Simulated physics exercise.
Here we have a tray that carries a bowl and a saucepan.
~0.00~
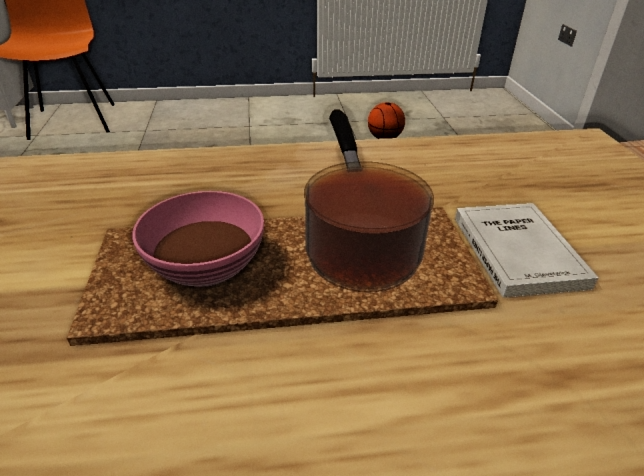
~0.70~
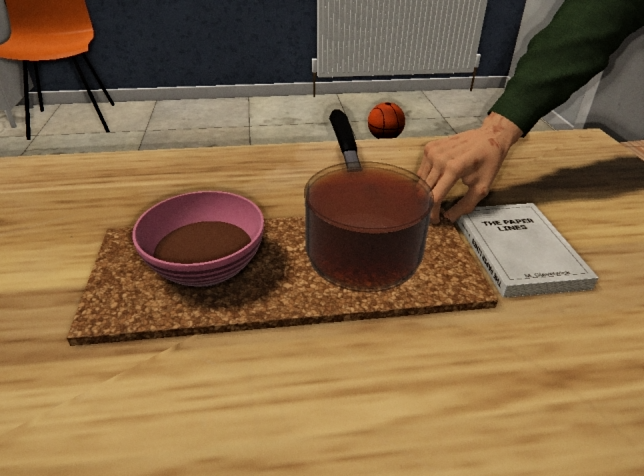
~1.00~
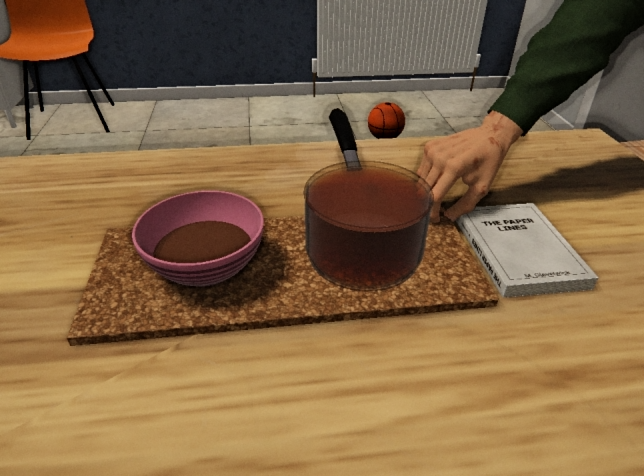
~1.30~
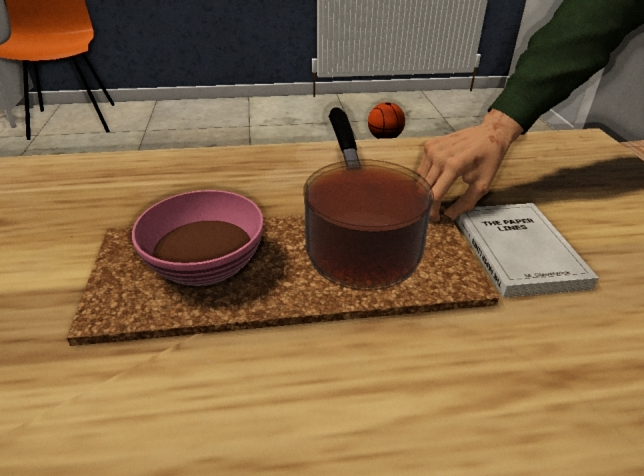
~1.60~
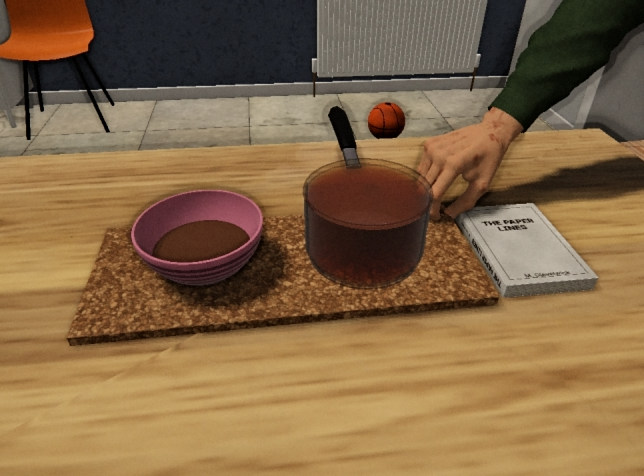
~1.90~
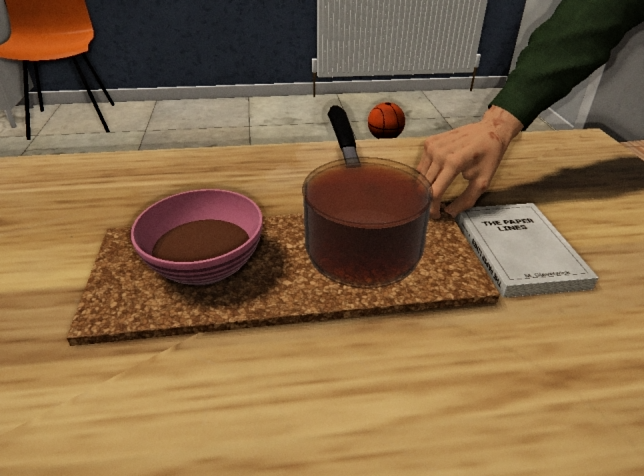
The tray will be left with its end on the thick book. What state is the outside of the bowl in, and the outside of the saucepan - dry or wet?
At the end, bowl: Tips nothing out, saucepan: Tips nothing out.
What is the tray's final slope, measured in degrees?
About 3°.
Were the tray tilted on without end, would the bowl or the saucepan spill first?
It is the one on the right.
Around 2.6 s, the tray slopes by about 2°; bowl, none is lost; saucepan, none is lost.
Around 3.4 s, the tray slopes by about 4°; bowl, none is lost; saucepan, none is lost.
Around 4.6 s, the tray slopes by about 3°, resting on the thick book; bowl, none is lost; saucepan, none is lost.
